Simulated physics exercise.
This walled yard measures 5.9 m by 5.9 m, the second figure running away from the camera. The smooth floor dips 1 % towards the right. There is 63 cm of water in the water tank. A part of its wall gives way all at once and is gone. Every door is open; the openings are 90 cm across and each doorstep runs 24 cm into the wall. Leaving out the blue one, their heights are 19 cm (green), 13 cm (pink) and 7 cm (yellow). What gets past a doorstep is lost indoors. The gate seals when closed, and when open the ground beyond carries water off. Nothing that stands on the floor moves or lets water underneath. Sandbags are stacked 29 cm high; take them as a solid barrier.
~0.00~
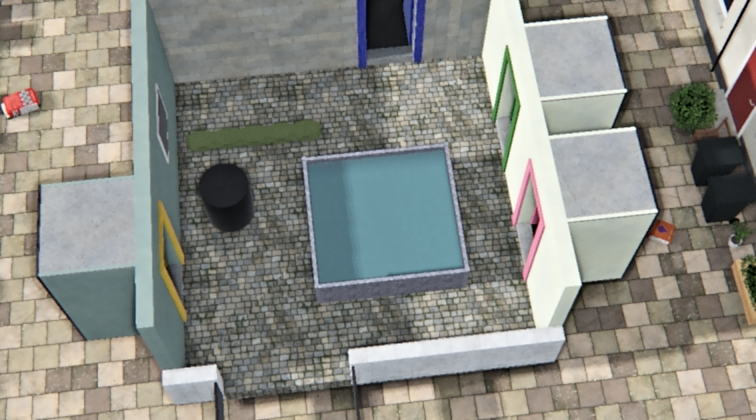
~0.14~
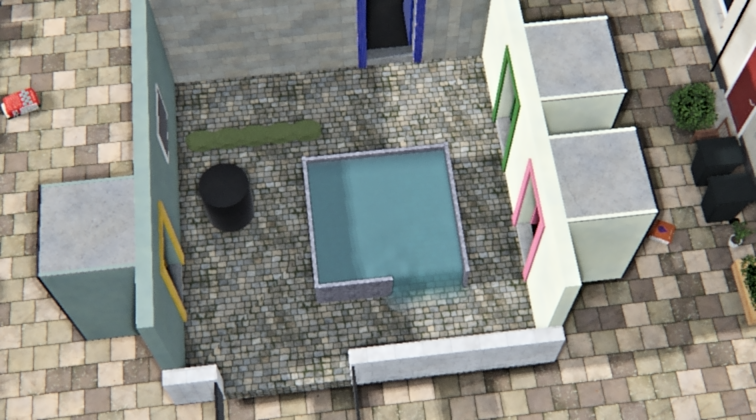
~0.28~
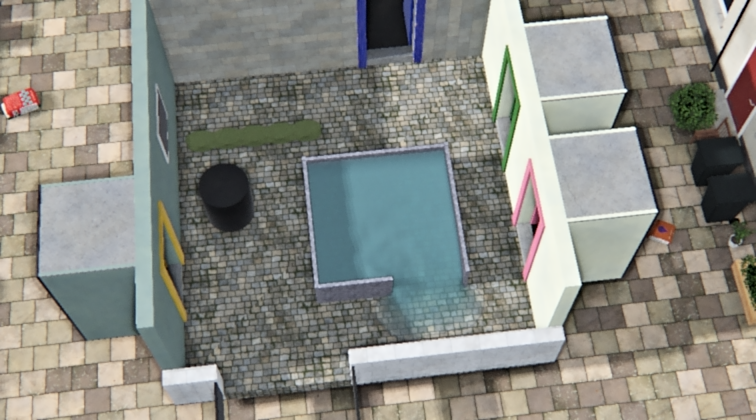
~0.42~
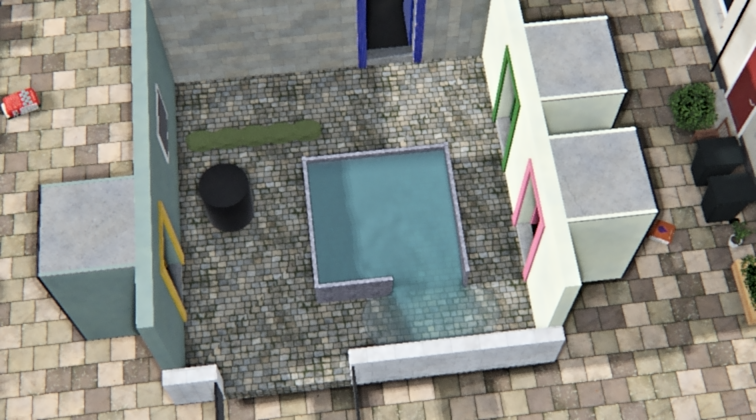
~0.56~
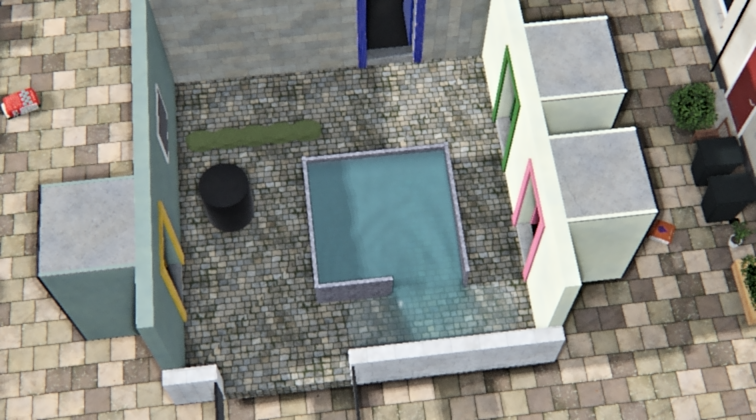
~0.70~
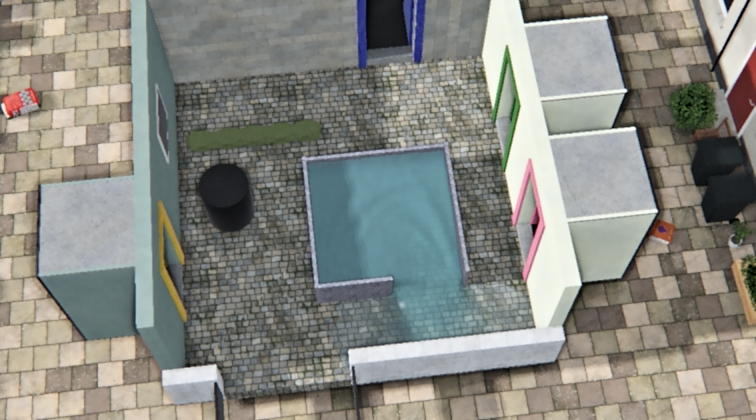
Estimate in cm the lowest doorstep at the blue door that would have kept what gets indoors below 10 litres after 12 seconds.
It would have to be roughly 11 cm high.
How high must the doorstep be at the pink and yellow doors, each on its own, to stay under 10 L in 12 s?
Roughly 14.0 cm at pink and 14.5 cm at yellow.
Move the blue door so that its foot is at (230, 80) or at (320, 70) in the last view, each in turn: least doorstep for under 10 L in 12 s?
Roughly 13.0 and 12.5 cm.
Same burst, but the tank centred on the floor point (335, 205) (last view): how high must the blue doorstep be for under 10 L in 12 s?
About 15 cm.
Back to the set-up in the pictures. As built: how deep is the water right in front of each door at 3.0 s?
Depths in cm: Green 5, blue 0, pink 16, yellow 18.
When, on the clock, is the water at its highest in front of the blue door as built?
Near 12.0 s.
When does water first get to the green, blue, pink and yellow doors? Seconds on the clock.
Arrival: Green 2.4 s, blue 3.4 s, pink 1.6 s, yellow 2.6 s.
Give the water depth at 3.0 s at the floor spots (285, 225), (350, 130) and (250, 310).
Roughly 0, 0 and 6 cm, in turn.
After 1.4 s water covers 15 % of the floor, deepest (66 cm) near (532, 345); it has not reached the blue door.
After 3.0 s water covers 55 % of the floor, deepest (42 cm) near (532, 345); it has not reached the blue door.
After 12.0 s water covers 95 % of the floor, deepest (18 cm) near (385, 77); 14 cm at the blue door, 0 litres in over its 19 cm doorstep.
At the blue door as built, the water arrived by 3.5 s and peaked near 14 cm at 12.0 s.
With a doorstep of 9.5 cm, 21 litres would have come in within the 12 s; with 13 cm, 3 litres. So under 10 litres takes about 11 cm.
